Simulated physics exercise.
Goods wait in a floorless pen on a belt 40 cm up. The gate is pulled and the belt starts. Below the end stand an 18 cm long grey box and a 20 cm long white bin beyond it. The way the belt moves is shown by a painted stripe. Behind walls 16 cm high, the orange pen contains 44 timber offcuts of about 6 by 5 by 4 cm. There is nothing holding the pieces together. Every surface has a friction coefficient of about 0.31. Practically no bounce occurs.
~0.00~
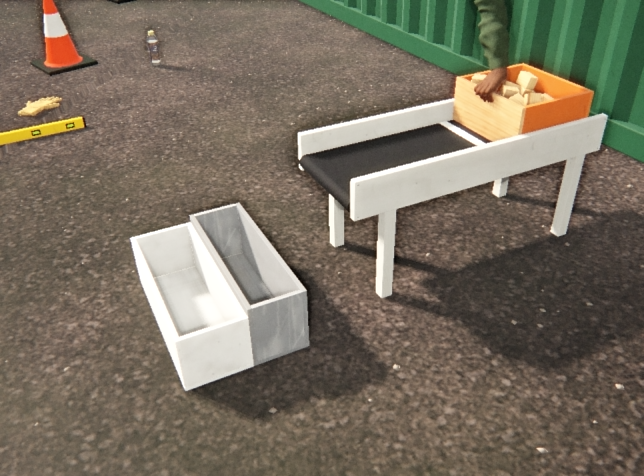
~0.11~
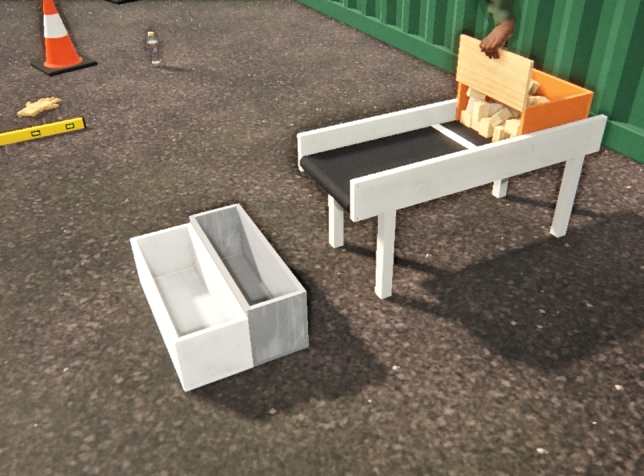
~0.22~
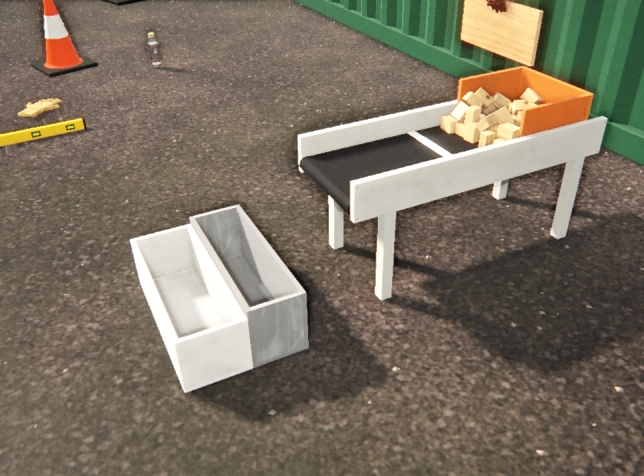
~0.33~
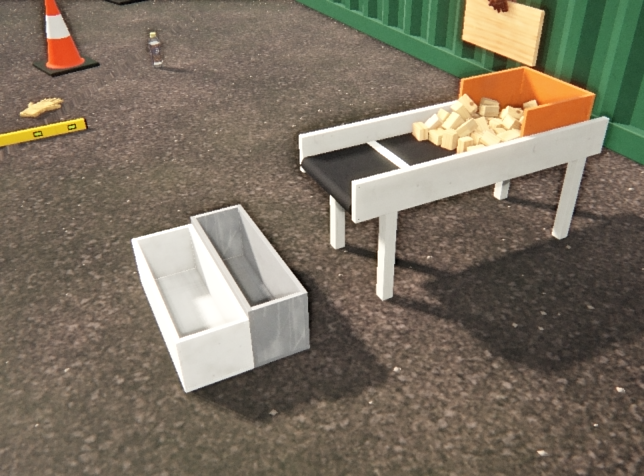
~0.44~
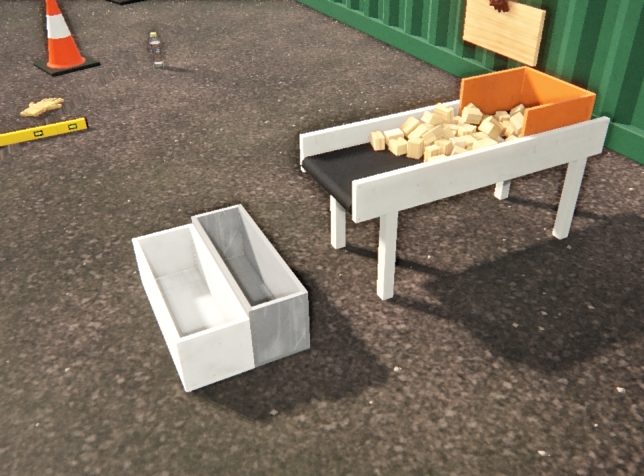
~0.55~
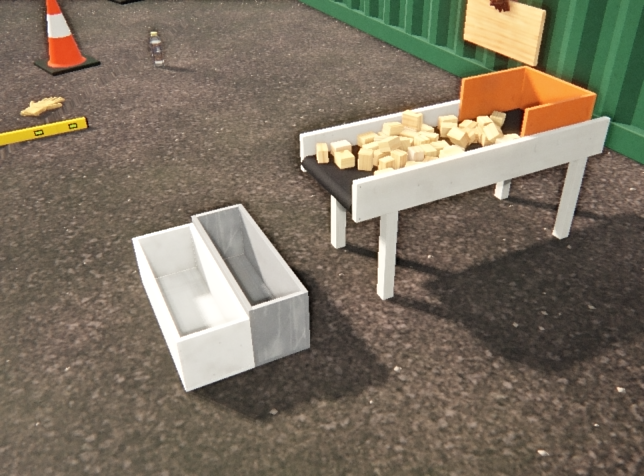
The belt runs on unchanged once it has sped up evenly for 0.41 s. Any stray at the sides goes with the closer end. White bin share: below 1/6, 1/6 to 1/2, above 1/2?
It will come to above one half of the load.
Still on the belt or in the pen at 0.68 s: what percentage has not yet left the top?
Roughly 75 per cent.
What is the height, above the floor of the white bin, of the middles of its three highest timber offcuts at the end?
I'd say near 13 cm.
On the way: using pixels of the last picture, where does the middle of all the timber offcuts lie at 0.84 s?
Centre estimate - approximately (262, 198).
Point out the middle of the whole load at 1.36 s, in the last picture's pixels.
The centre sits near (179, 304).
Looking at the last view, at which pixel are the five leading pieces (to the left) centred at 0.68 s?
The five leading pieces sit around (272, 188) in the last view.
After 0.68 s, 33 on the belt and 11 in the air.
After 0.84 s, 5 in the white bin, 13 on the belt and 26 in the air.
After 1.07 s, 1 in the grey box, 31 in the white bin and 12 in the air.
When it is over (at 1.36 s), 1 in the grey box, 41 in the white bin and 2 on the ground beyond the white bin. Asked share, 41 of 44, 93 per cent.
